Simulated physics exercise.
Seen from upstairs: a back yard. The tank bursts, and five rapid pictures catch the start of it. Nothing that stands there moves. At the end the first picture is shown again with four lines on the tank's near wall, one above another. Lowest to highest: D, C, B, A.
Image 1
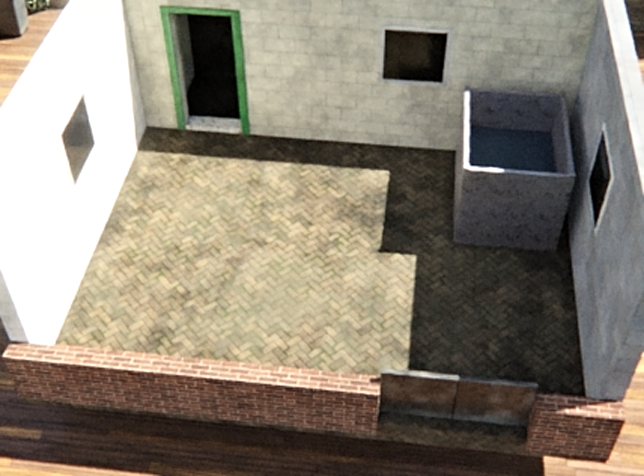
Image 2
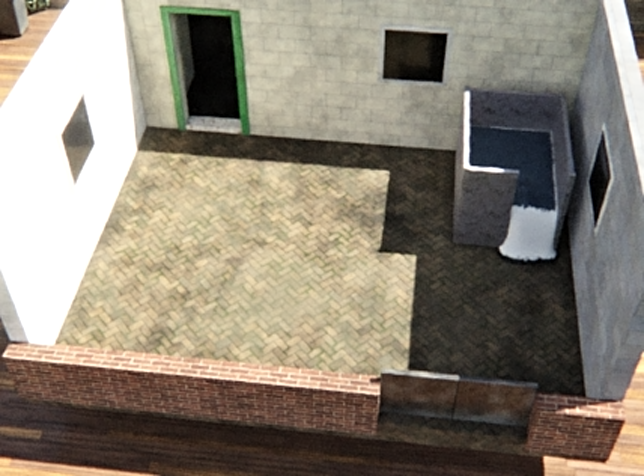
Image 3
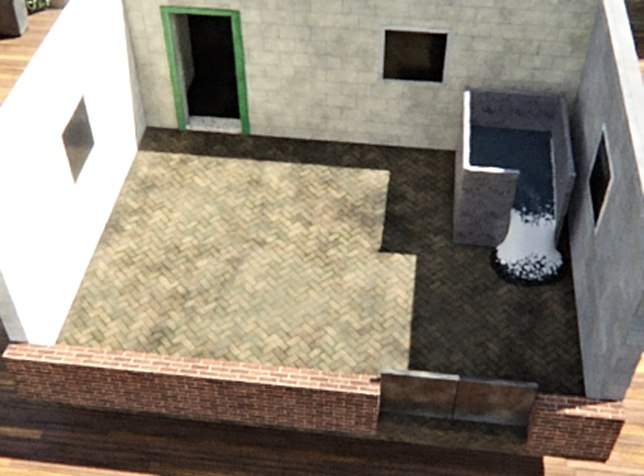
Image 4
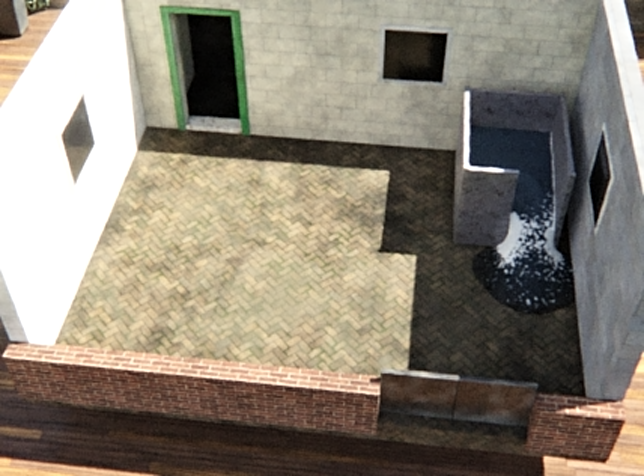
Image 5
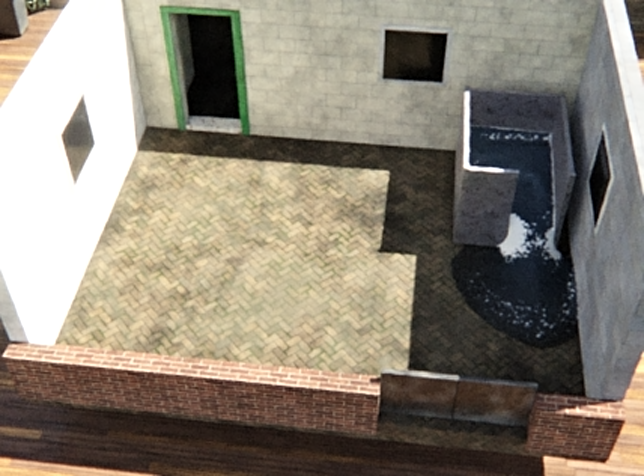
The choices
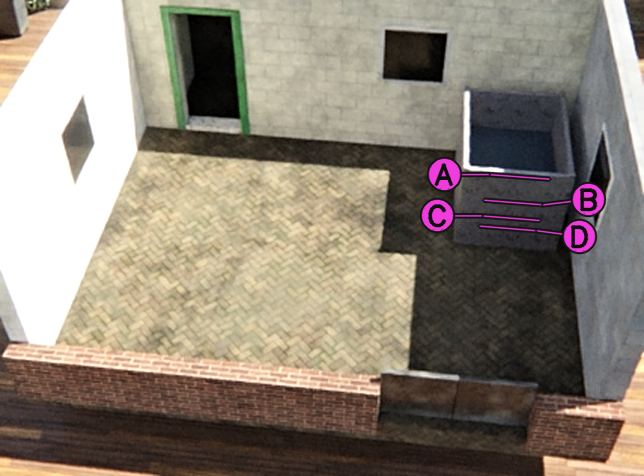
A paved back yard is seen from upstairs, enclosed by pale walls and a low red-brick wall in front. A green-framed doorway stands at the back left, a grey tank of dark water at the right, and a shut brown gate in the front wall. The tank's front opens at its right side, and white, foaming water pours out and spreads forward in a widening dark pool, while the camera stays still.
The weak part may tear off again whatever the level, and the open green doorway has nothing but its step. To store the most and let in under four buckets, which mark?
The limit is B.
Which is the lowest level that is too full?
That would be A.
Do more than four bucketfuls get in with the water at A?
Yes, it does.
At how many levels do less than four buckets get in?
Three.
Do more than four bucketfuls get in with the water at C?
No, not at all.
On the marked copy, A at (518, 176); B at (513, 202); C at (510, 218); D at (508, 228); from the bottom up D, C, B, A.
With A, about 10 bucketfuls get in.
With B, a bucket or two gets in.
With C, nothing gets over.
With D, nothing gets over.
